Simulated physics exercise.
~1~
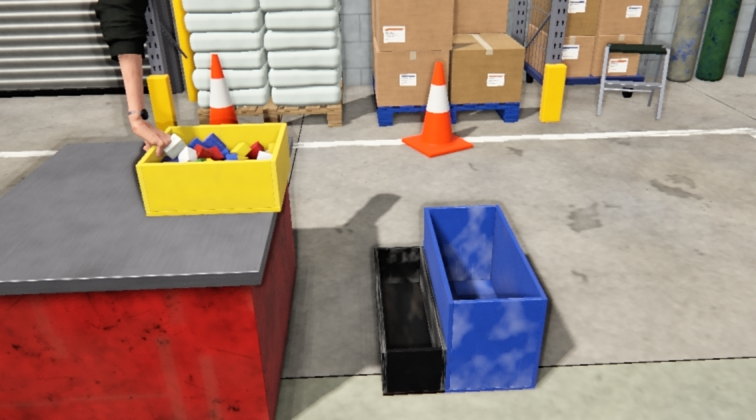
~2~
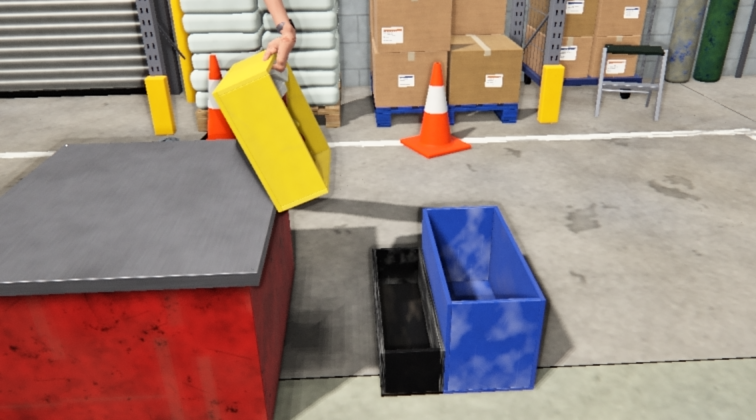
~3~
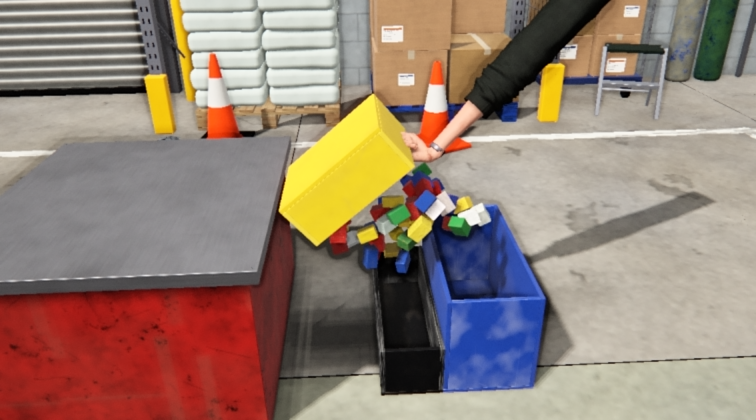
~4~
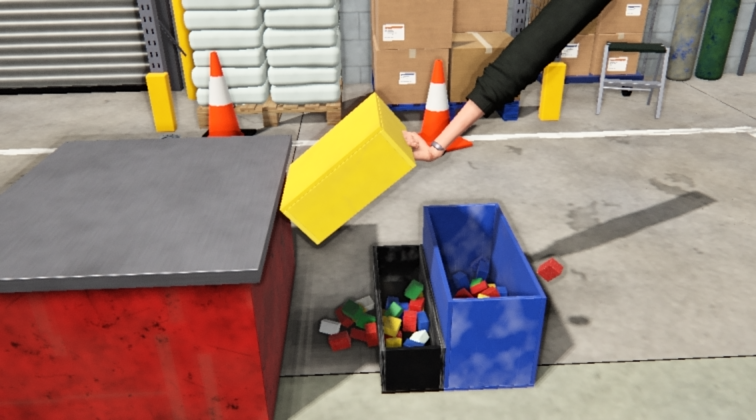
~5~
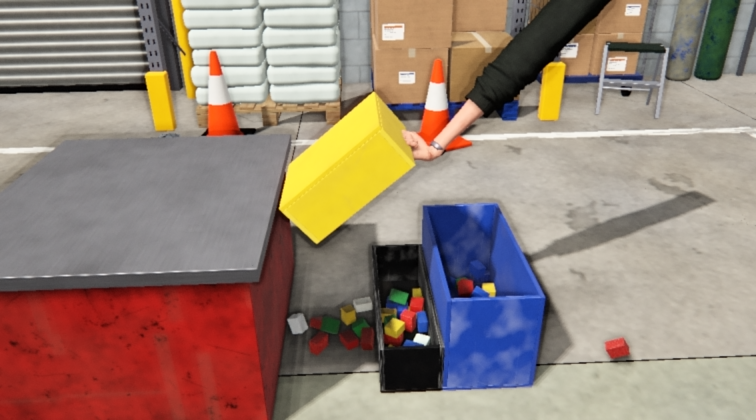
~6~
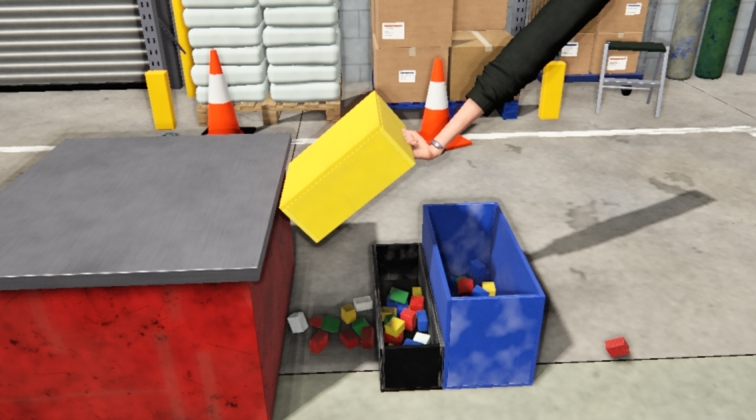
A hand tipping a yellow crate of toy bricks off a bench, spilling them into black and blue boxes and onto the floor.
